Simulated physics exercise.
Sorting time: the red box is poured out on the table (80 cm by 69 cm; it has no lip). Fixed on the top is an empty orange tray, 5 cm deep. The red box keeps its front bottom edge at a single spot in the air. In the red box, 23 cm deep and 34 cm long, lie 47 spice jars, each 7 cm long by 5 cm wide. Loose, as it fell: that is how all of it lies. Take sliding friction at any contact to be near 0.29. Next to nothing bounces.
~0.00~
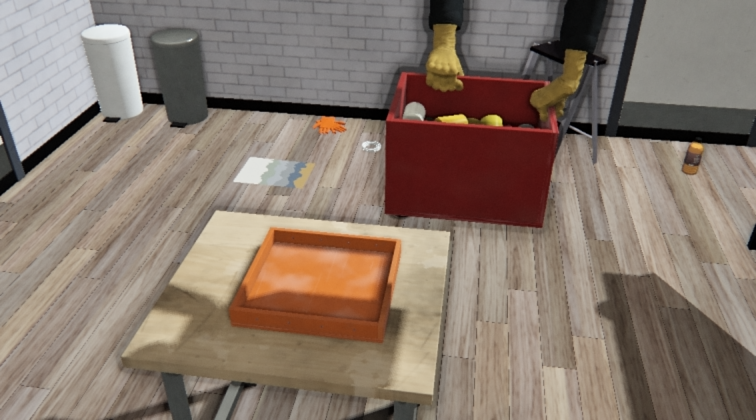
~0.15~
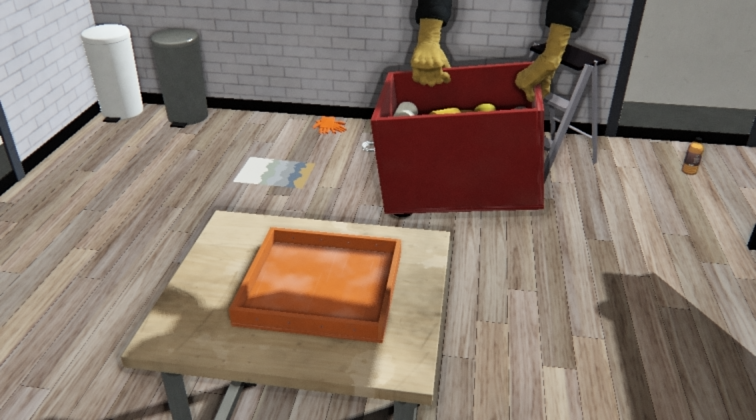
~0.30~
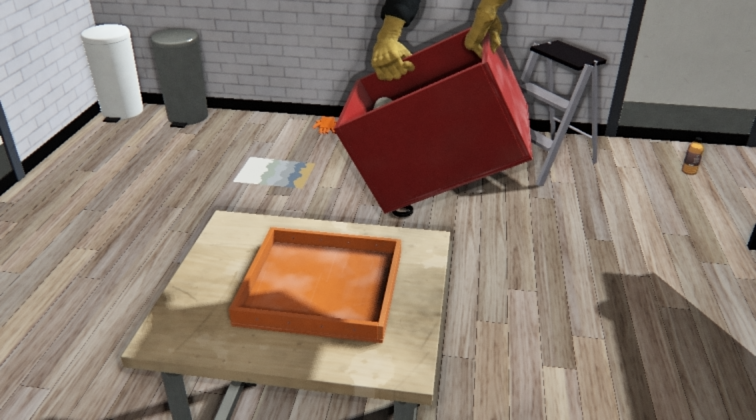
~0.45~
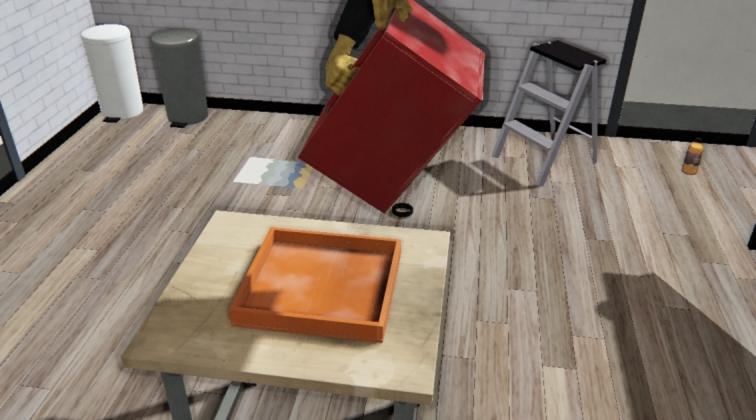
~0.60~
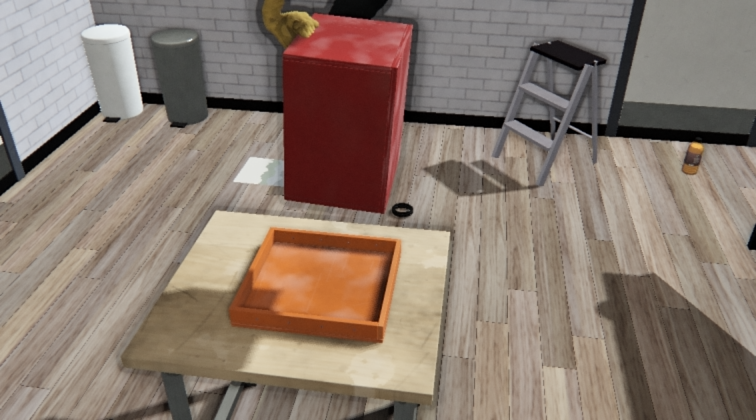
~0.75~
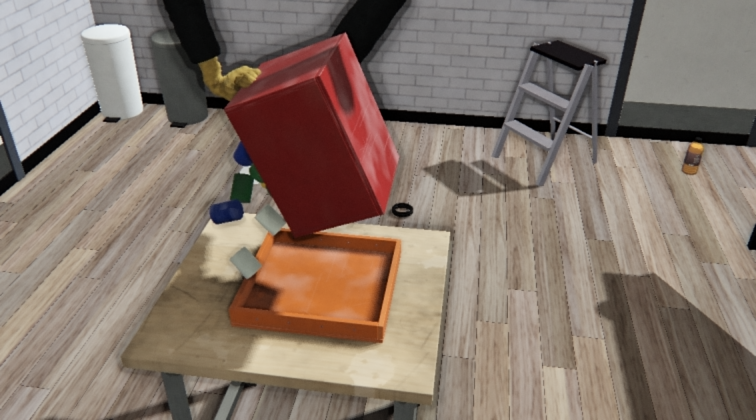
We see gloved hands lift a large red box from the floor and tilt it steadily leftward past its side, moving it toward a table holding an orange tray, as several small blue, green and grey items tumble out.
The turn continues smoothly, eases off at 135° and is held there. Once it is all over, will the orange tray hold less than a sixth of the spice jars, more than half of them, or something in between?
It is going to be a sixth up to fifty percent.
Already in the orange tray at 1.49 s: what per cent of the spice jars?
35 % by then.
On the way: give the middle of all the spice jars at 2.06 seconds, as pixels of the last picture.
I'd say close to (194, 261).
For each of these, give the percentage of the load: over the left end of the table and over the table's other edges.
Estimate: 45 % then 10 %.
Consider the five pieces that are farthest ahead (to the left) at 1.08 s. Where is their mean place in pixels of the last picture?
(113, 280).
After 1.08 s, tilt 135°; 3 still in the red box, 10 in the orange tray, 28 on the table top outside the tray and 6 in the air.
After 1.49 s, tilt 135°; 16 in the orange tray, 13 on the table top outside the tray, 16 over the left end of the table and 2 over the table's other edges.
After 2.06 s, tilt 135°; 14 in the orange tray, 10 on the table top outside the tray, 20 over the left end of the table and 3 over the table's other edges.
Final count (at 2.80 s), 14 in the orange tray, 9 on the table top outside the tray, 20 over the left end of the table and 4 over the table's other edges. Asked share, 14 of 47, 30 per cent.
